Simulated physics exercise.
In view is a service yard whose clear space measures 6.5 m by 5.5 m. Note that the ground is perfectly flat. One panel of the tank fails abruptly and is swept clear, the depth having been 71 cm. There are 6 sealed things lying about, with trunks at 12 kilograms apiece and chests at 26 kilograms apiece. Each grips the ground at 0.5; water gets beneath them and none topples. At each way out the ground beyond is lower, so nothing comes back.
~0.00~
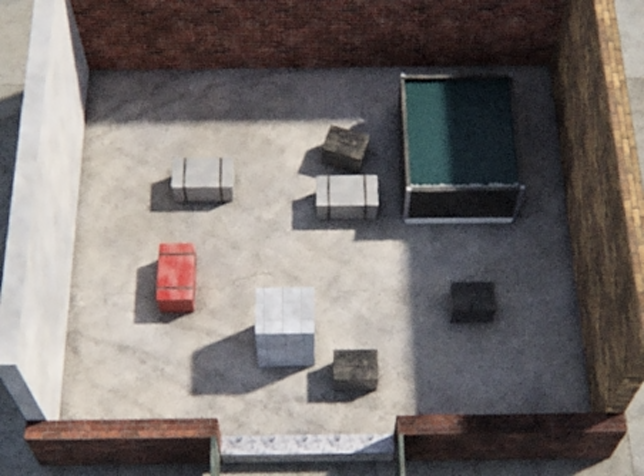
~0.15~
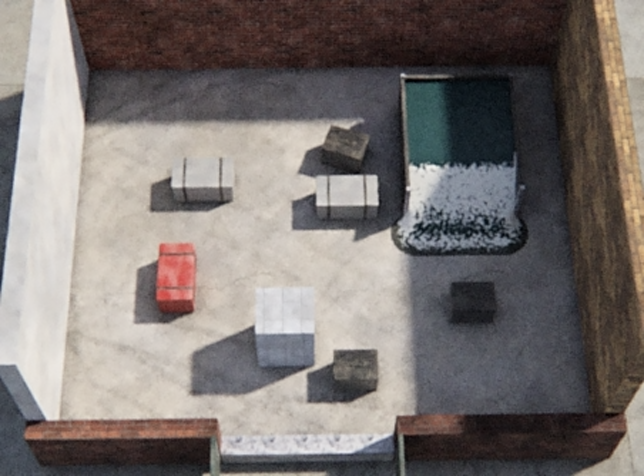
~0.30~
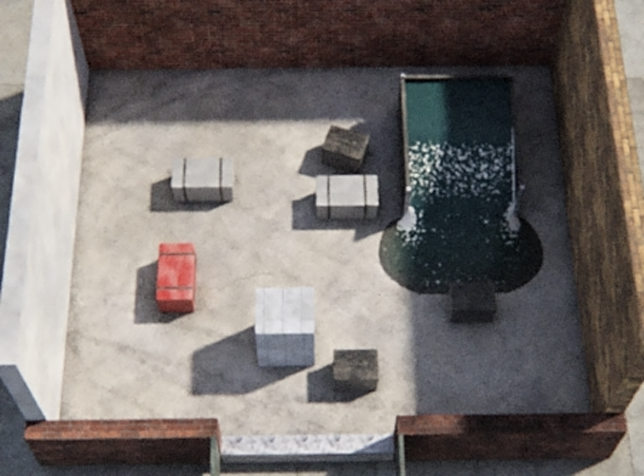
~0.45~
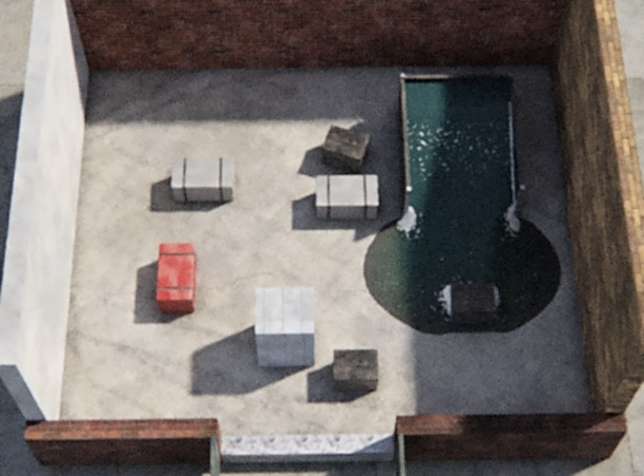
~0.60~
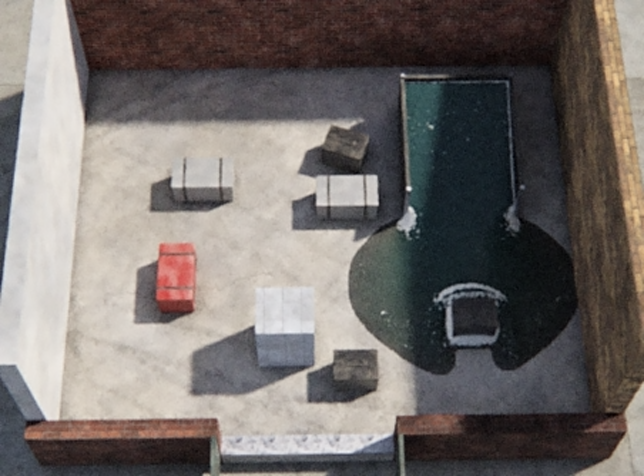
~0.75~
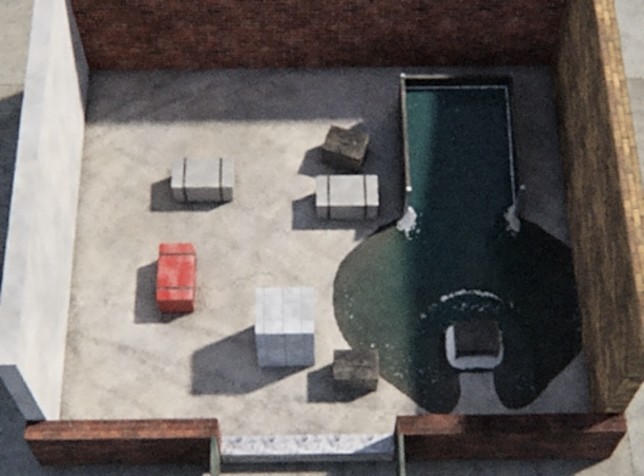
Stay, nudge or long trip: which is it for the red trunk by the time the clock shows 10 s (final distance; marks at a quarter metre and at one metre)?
It will cover a modest distance.
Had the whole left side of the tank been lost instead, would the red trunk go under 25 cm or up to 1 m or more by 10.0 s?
Had it gone that way, the red trunk would be borne far.
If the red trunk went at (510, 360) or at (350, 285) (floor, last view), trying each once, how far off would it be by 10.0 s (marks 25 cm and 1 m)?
Results, in order: Borne far off, then borne far off.
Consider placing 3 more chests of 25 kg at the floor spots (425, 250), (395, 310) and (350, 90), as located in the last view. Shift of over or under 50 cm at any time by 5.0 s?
Spot by spot, in turn: Exceeds it, exceeds it, falls short.
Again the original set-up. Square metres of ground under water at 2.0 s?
Some 14 m2 of it.
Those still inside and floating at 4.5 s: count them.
The number is 1.
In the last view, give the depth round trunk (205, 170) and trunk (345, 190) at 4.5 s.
First about 0 cm, second about 1 cm.
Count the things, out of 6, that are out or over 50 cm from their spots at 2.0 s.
I get 2.
After 2.0 s the red trunk is near (176, 271), 0.0 m from its start, aground; 0 of 6 are out; 1 afloat.
After 4.5 s the red trunk is near (176, 271), 0.0 m from its start, aground; 1 of 6 are out; 1 afloat.
After 7.0 s the red trunk is near (169, 271), 0.1 m from its start, afloat; 1 of 6 are out; 1 afloat.
After 10.0 s the red trunk is near (134, 279), 0.5 m from its start, afloat; 1 of 6 are out; 2 afloat.
